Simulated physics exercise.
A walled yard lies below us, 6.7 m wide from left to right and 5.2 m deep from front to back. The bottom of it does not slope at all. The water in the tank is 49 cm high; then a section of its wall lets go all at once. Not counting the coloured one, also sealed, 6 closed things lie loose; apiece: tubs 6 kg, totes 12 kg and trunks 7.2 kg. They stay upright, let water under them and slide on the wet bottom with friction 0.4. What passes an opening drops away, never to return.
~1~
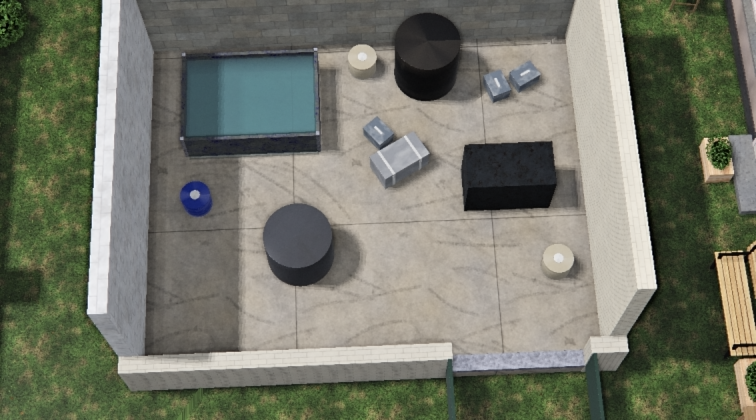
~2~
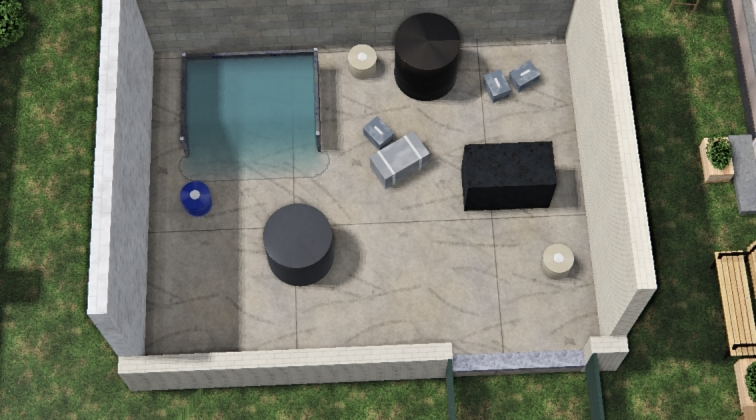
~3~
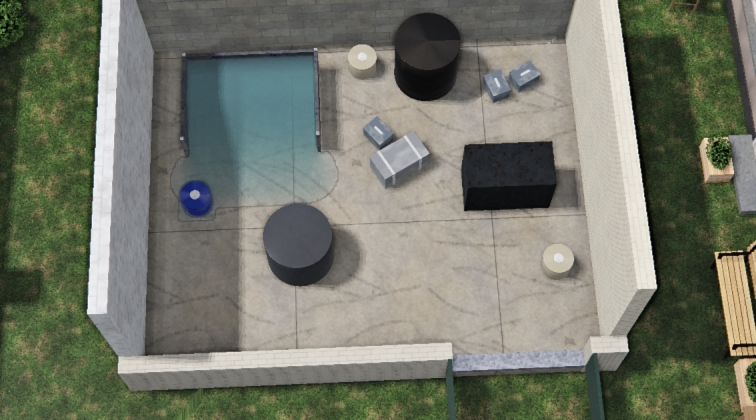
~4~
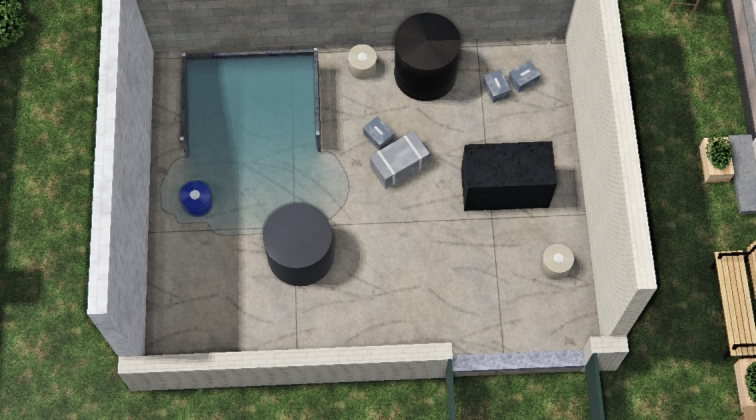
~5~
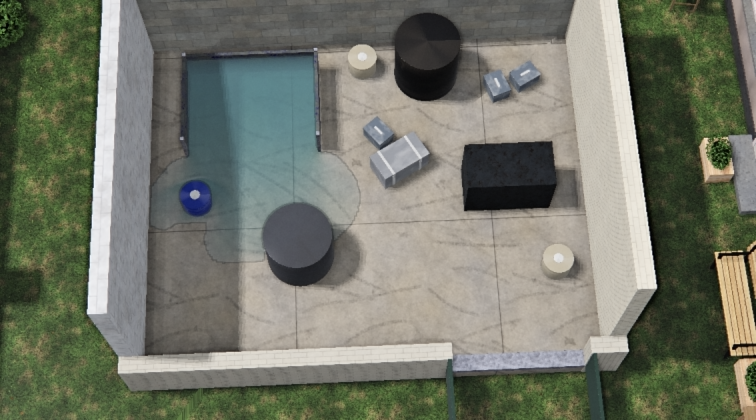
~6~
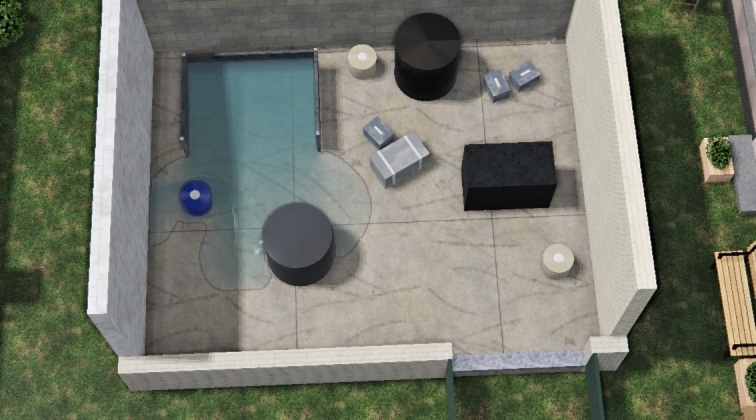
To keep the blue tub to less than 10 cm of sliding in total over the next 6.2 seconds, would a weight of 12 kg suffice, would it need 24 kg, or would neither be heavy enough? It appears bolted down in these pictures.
Neither option works.
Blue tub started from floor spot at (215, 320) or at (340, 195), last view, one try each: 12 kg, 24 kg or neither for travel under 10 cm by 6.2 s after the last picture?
At the first place nothing works, and at the second nothing works.
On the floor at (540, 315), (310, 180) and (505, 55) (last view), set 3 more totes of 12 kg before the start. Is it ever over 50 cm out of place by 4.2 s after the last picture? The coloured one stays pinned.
Each in turn: Not that far, further than that, not that far.
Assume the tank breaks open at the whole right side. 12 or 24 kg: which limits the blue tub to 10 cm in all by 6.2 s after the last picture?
In that case the lighter mass suffices.
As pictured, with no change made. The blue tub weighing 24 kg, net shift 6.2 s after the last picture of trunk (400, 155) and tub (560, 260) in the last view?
Displacement: 40 cm, then 50 cm.
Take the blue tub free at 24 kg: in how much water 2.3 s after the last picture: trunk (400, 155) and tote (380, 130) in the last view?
I'd estimate 2 cm for the first and 0 cm for the second.
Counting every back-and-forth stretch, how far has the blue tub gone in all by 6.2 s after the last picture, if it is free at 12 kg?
About 650 cm.
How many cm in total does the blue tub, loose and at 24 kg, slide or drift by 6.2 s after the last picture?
400 cm.
Then, 0.6 s after the last picture the blue tub would be 139 cm from its start with 12 kg and 74 cm from its start with 24 kg; 8 cm of water round it then.
Then, 2.3 s after the last picture the blue tub would be 225 cm from its start with 12 kg and 190 cm from its start with 24 kg; 23 cm of water round it then.
Then, 4.2 s after the last picture the blue tub would be 315 cm from its start with 12 kg and 255 cm from its start with 24 kg; 9 cm of water round it then.
Then, 6.2 s after the last picture the blue tub would be 404 cm from its start with 12 kg and 266 cm from its start with 24 kg; 4 cm of water round it then.
